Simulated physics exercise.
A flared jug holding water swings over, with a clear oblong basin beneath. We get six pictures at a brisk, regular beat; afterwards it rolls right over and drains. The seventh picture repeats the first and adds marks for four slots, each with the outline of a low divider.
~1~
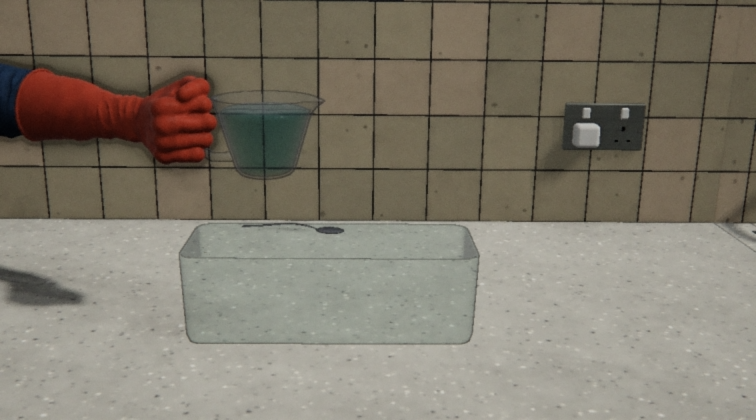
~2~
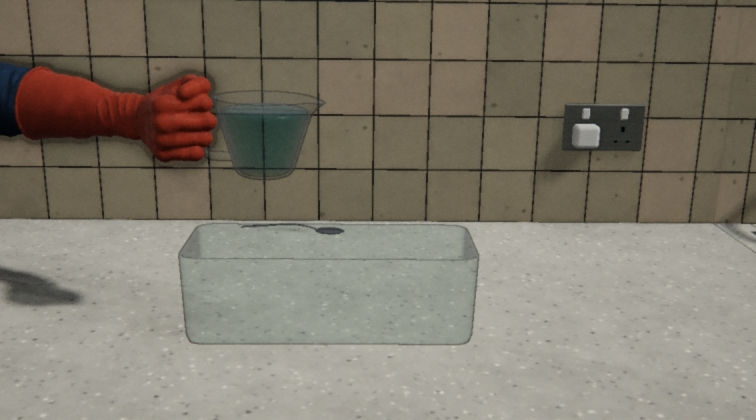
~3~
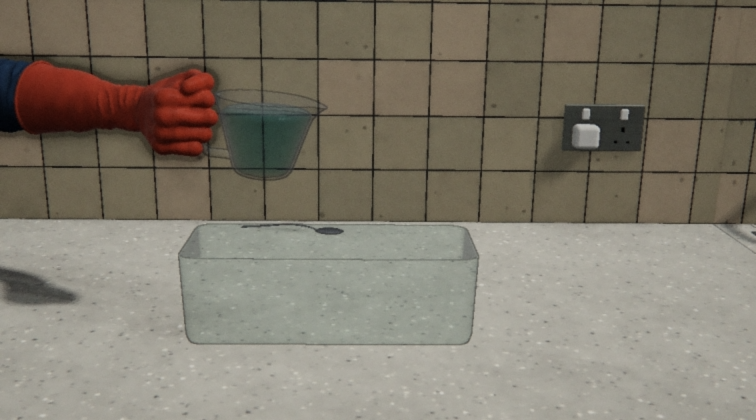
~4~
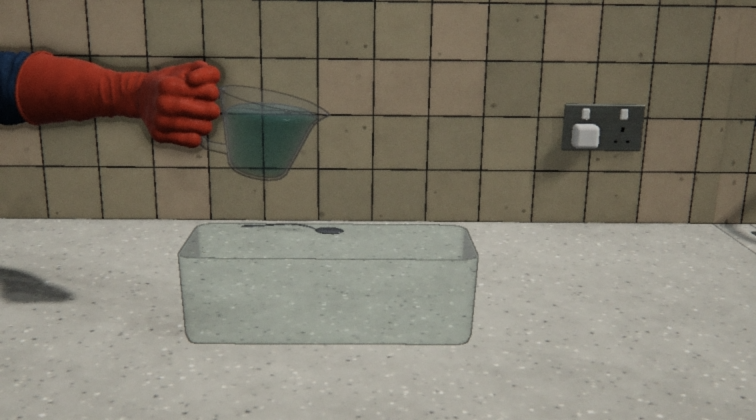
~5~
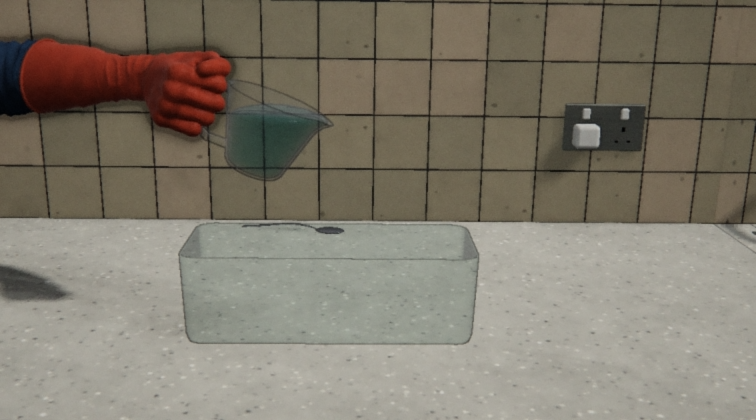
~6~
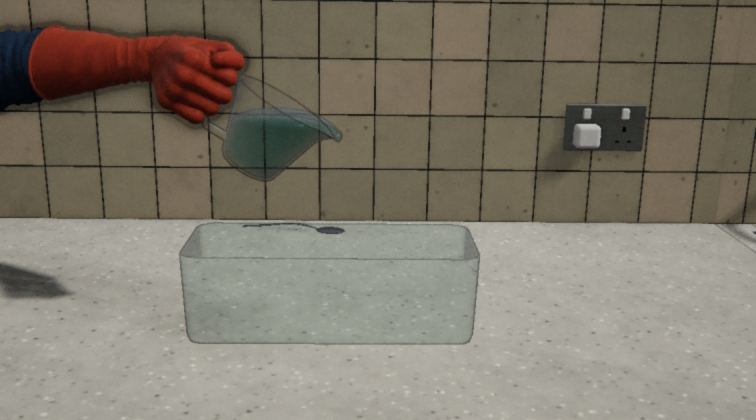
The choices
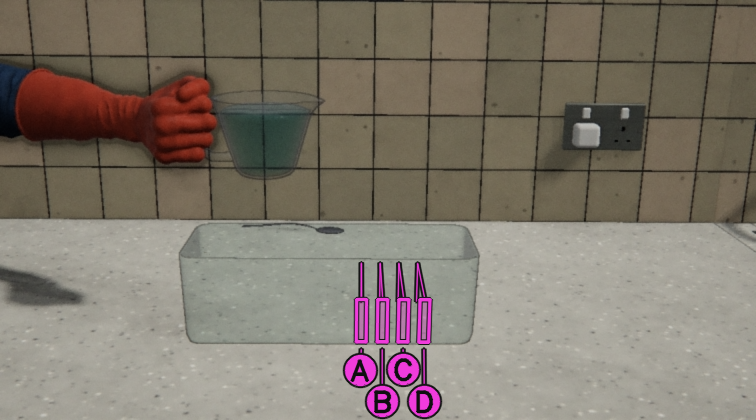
A red-gloved hand gradually tilts a clear jug of bluish water rightward above a clear basin.
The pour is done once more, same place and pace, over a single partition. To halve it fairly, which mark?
It is A.
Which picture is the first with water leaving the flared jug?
In picture 6.
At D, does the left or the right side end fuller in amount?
The left one.
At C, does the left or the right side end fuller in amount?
The left one.
On the marked copy, A at (361, 349); B at (382, 349); C at (403, 349); D at (423, 349).
For place A, about 49 % ends left of the wall and 49 % right of it.
For place B, about 81 % ends left of the wall and 17 % right of it.
For place C, about 93 % ends left of the wall and 3 % right of it; 4 % is lost outside.
For place D, about 96 % ends left of the wall and 3 % right of it.
